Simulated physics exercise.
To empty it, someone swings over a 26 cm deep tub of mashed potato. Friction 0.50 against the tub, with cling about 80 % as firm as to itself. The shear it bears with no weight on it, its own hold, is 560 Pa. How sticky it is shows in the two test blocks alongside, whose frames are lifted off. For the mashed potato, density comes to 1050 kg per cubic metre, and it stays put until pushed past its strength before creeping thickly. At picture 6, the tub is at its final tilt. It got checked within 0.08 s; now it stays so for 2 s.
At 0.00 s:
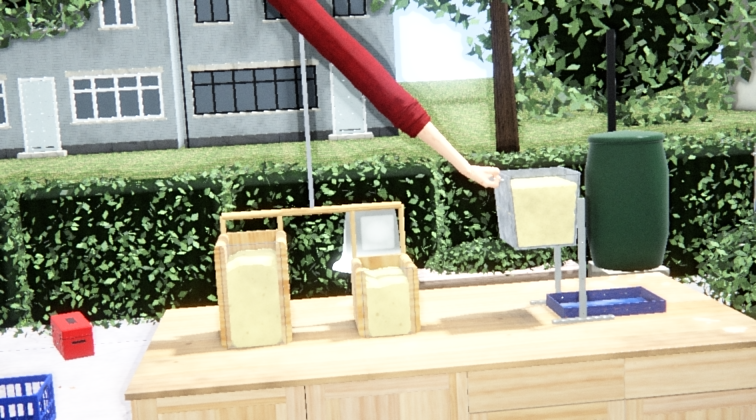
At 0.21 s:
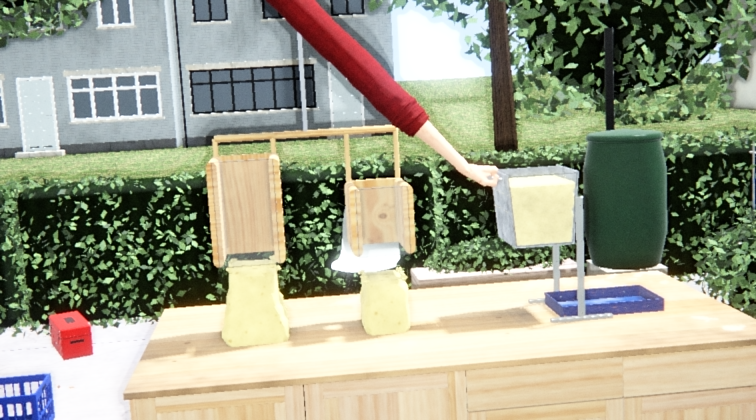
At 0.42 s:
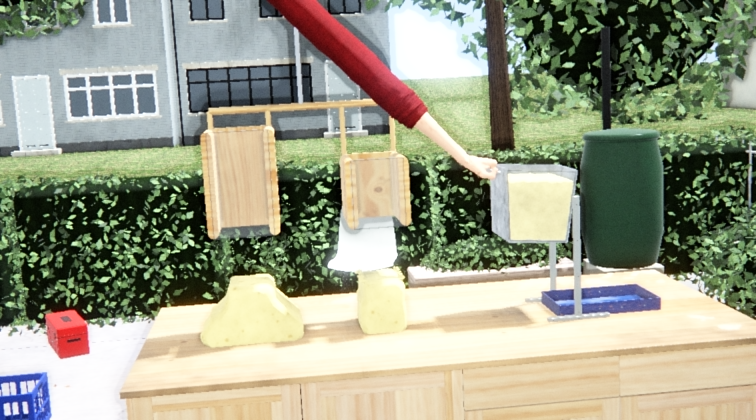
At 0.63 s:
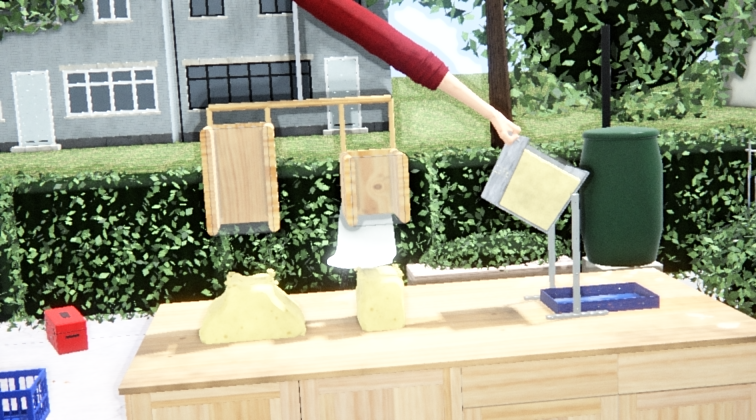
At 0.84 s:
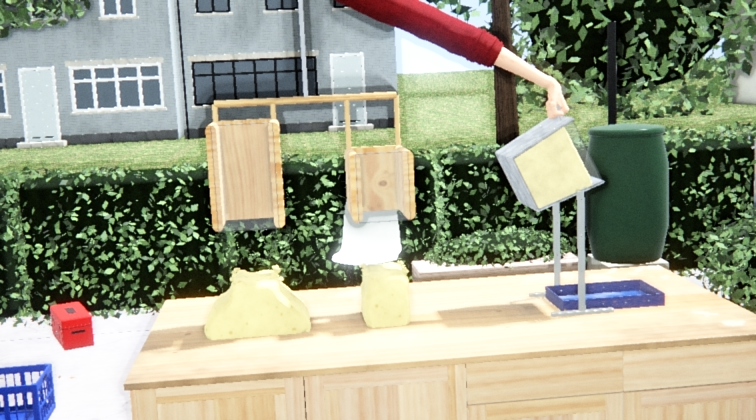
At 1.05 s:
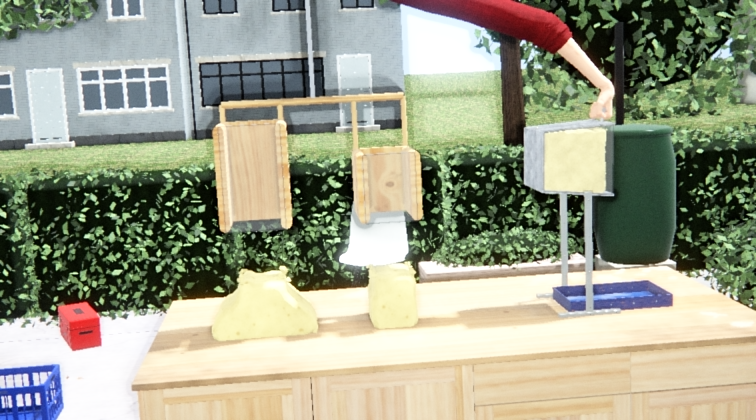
Red-sleeved arm tilting a grey tub of pale mash onto its side, after wooden casings rise off two blocks, the left slumping.
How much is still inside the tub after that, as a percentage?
Close to 57 % is still inside the tub.
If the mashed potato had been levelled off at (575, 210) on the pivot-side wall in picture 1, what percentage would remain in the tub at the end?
Around 100 per cent.
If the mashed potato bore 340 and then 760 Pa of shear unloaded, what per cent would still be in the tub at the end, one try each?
Result: 40 % for the first case, 100 % for the second.
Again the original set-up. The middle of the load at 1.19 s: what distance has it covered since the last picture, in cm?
Some 3 cm.
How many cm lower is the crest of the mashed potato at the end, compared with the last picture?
10 cm.
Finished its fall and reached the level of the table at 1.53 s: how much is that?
I'd say about 0 per cent of it.
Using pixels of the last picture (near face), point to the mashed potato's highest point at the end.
The highest point sits at around (565, 160).
After 1.19 s, the tub is at 91 degrees and holds 98 %.
After 1.36 s, the tub is at 91 degrees and holds 78 %.
After 1.53 s, the tub is at 91 degrees and holds 64 %.
After 1.70 s, the tub is at 91 degrees and holds 57 %.
After 3.05 s, the tub is at 91 degrees and holds 57 %.
